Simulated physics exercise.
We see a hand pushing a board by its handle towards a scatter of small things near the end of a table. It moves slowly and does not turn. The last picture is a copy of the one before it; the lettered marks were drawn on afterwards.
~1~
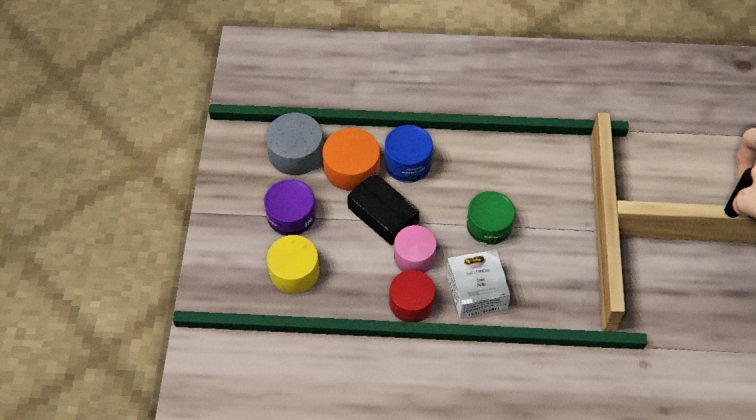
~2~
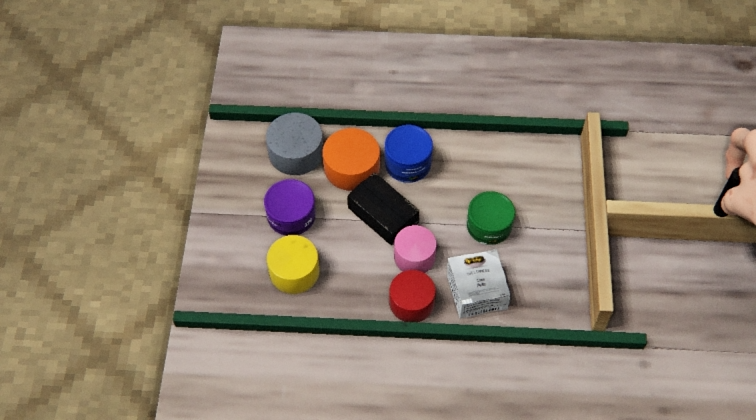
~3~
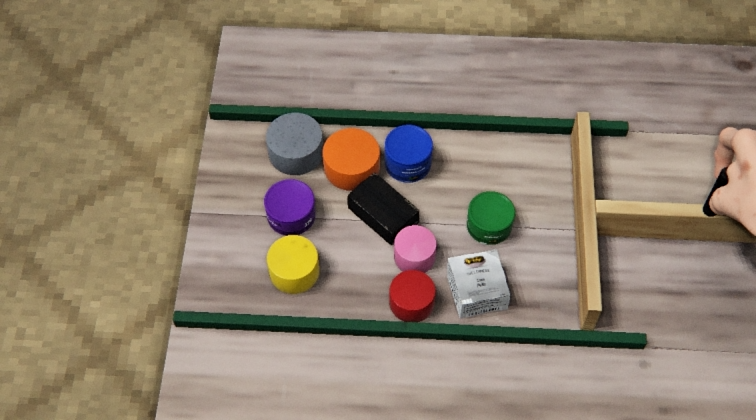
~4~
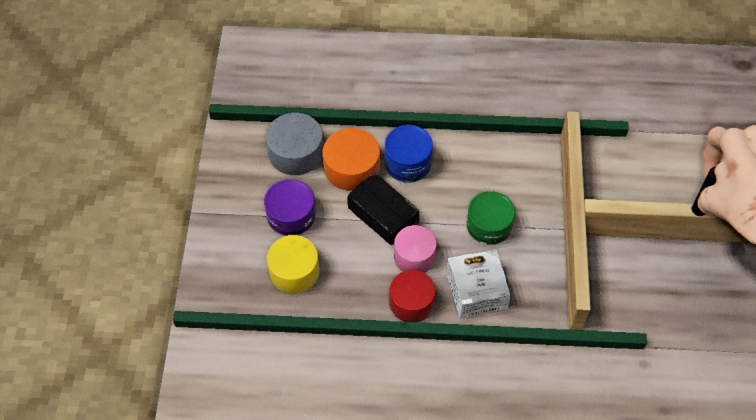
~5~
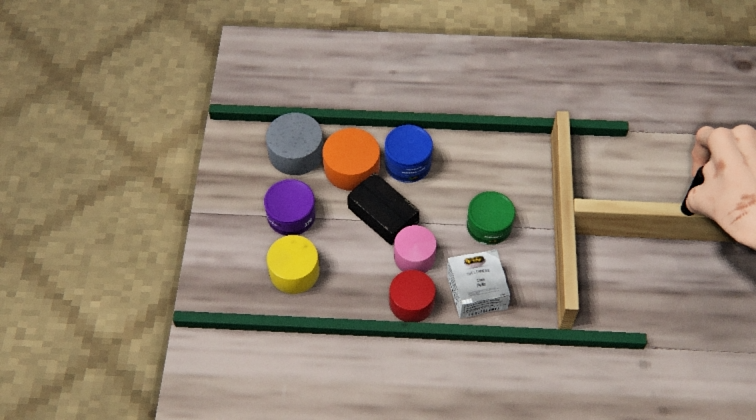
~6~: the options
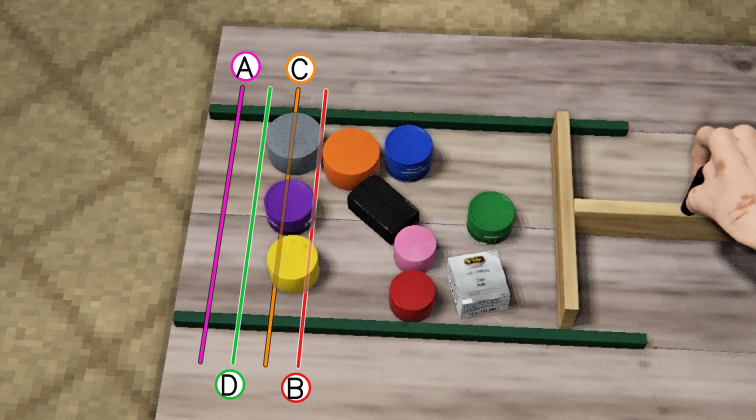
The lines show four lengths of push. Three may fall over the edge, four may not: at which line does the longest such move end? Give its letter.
Up to line C.
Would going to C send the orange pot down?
No.
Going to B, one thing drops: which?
The grey pot goes over.
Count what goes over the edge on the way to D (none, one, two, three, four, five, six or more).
In all, six or more.
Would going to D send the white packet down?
No.
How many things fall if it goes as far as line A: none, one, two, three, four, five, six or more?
By then, six or more.
On the marked copy, A at (223, 214); B at (313, 218); C at (283, 216); D at (253, 215).
Following C. Soon after the start, board (466, 200); red pot (381, 295); white packet (430, 277).
Later, board (363, 195); grey pot (238, 135); purple tub (246, 206).
In the end, board (286, 192); yellow tin over the edge; purple tub over the edge; three fallen.
As for the rest, A drops seven; B is within the limit but short; D drops seven.
